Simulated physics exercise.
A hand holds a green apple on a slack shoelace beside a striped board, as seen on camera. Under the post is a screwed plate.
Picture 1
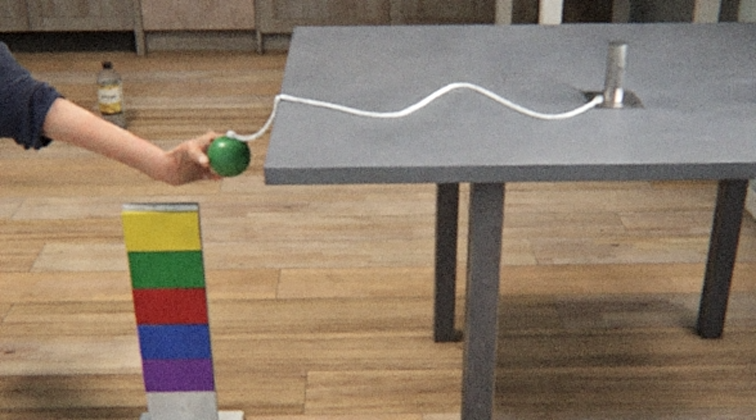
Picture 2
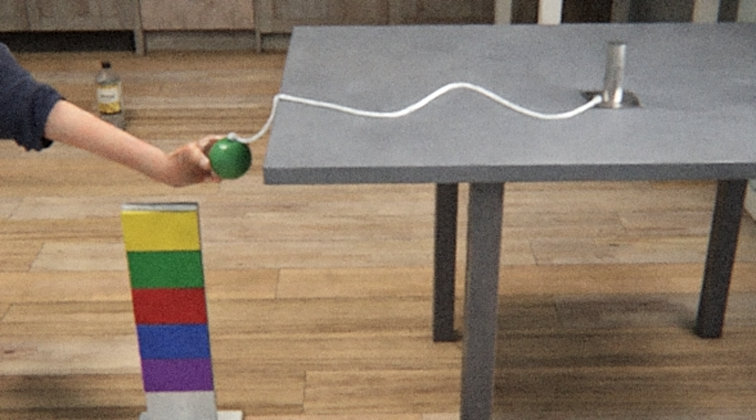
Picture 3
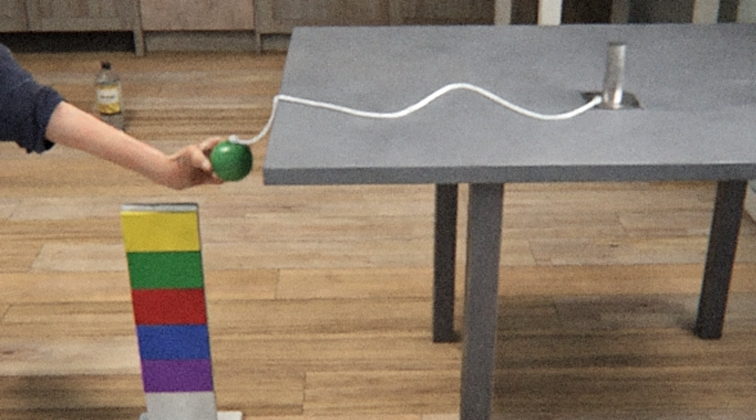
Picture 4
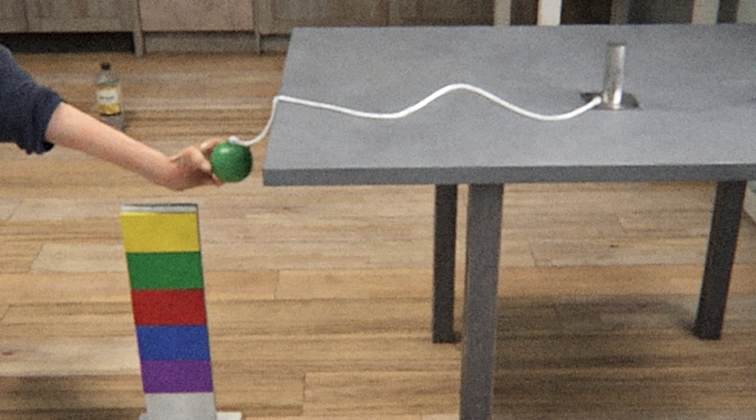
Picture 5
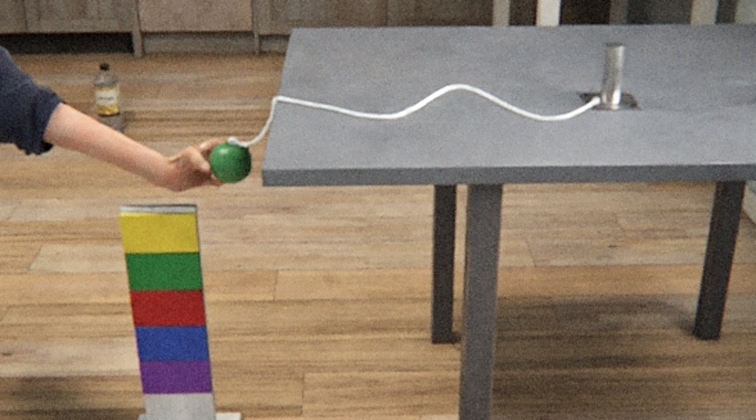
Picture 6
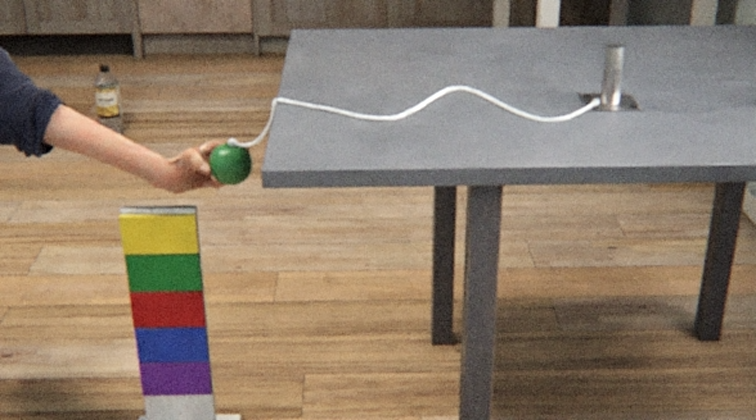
A grey table fills the right side of a room with a wood-plank floor, seen from a steady camera slightly above the tabletop. At left, a dark-sleeved arm holds a round green object tied to a slack white cord that waves across the table to a metal post, above a board striped yellow, green, red, blue and purple. The hand sinks very slightly, and little else moves.
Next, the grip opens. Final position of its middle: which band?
Band: Red.
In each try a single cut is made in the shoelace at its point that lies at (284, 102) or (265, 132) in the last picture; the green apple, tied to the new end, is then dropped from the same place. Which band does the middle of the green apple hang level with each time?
Yellow; green.
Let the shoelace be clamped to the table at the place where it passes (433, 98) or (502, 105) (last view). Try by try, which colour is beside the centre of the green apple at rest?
First try yellow, second try green.
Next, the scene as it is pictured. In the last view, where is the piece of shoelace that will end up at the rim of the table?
At (394, 118).
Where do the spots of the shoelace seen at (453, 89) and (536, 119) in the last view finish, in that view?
First one close to (382, 105), second close to (504, 103).
A little later, apple near (246, 305); level with red.
Next, apple near (320, 304); level with red.
Later still, apple near (268, 312); level with red.
When it is over, apple near (281, 314); level with red. Its centre hangs level with the red band.
